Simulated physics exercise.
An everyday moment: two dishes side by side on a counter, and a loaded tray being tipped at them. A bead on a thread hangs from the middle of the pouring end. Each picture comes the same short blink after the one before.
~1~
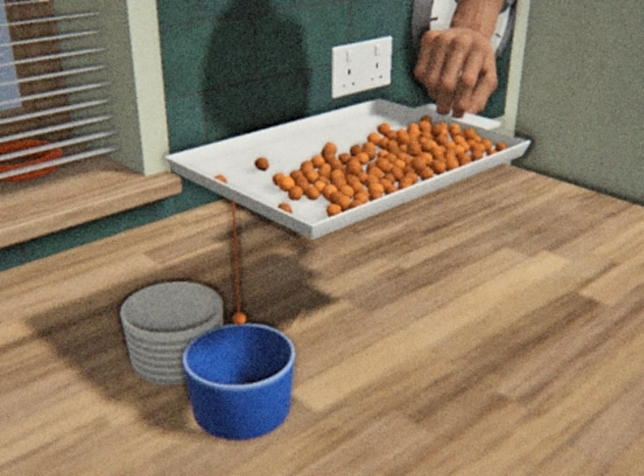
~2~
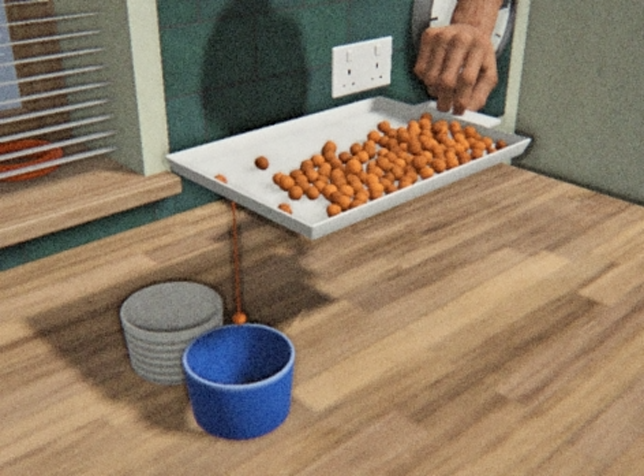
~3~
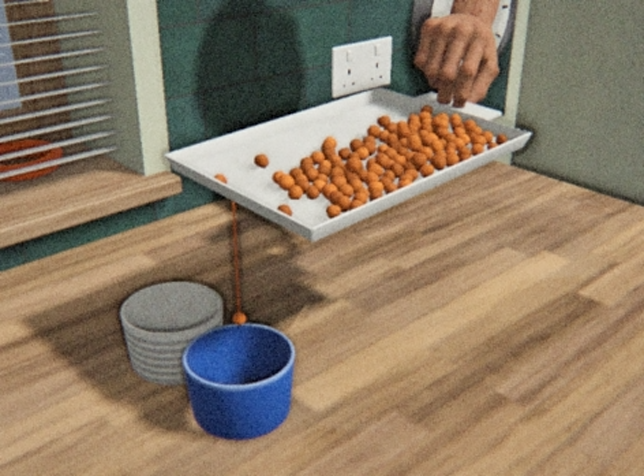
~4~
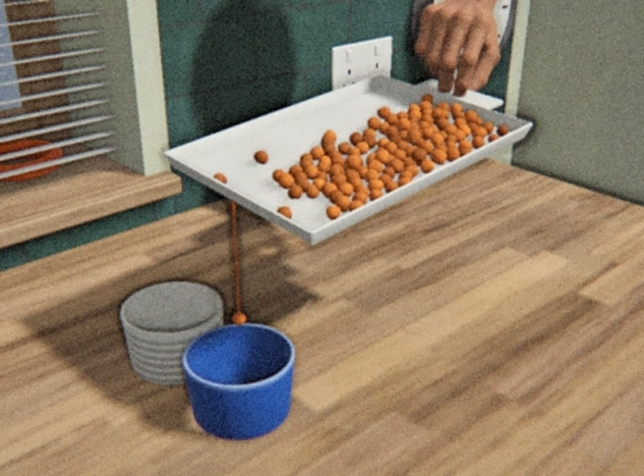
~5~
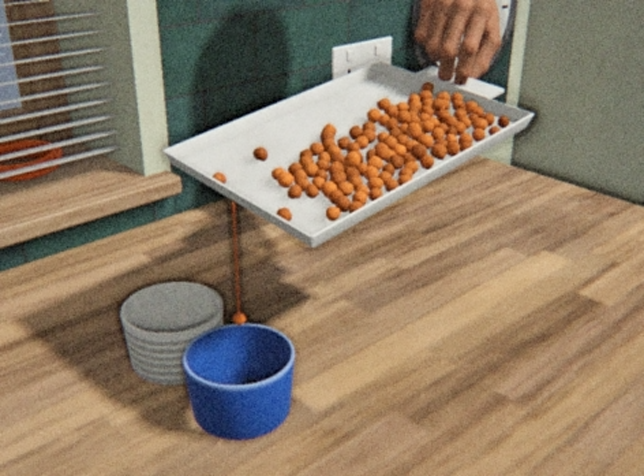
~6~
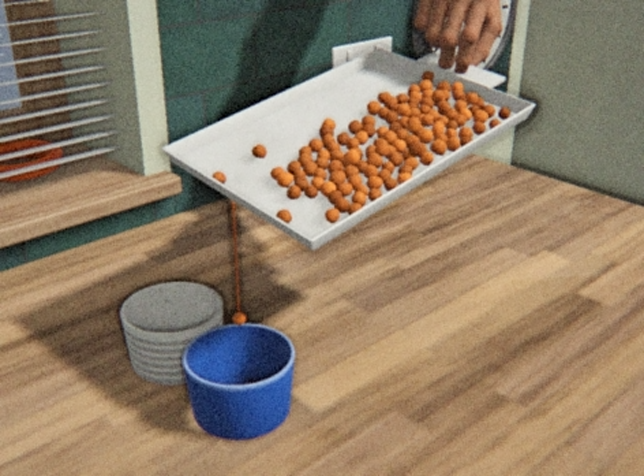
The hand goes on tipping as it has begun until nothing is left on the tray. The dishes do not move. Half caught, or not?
Together they catch only the smaller part.
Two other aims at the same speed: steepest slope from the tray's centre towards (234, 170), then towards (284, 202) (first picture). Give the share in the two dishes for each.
Near 80 % and 30 %.
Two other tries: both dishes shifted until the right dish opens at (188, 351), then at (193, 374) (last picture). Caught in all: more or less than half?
The first try: Under half. The second: Under half.
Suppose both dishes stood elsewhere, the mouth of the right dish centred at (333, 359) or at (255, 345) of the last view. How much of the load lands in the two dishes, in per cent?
Roughly 20 per cent, and 10 per cent.
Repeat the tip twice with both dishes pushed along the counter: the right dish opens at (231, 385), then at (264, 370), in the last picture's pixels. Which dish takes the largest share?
The first try: The dish on the right. The second: The right one.
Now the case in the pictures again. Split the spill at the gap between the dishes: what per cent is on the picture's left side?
Roughly 20 in a hundred.
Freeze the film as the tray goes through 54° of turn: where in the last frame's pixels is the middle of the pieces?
Close to (349, 161).
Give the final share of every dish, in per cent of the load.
About: Left dish 0, right dish 20 per cent.
Soon, tray tipped steeply; nearly all on the tray; a stray few outside both; a stray few in the air.
A while on, tray tipped right over; a small part on the tray; about a quarter in the right dish; about two thirds outside both; a small part in the air.
Towards the end, tray tipped past a quarter turn; about a quarter in the right dish; most outside both.
Finally, tray tipped past a quarter turn; about a quarter in the right dish; none in the left dish; most outside both.
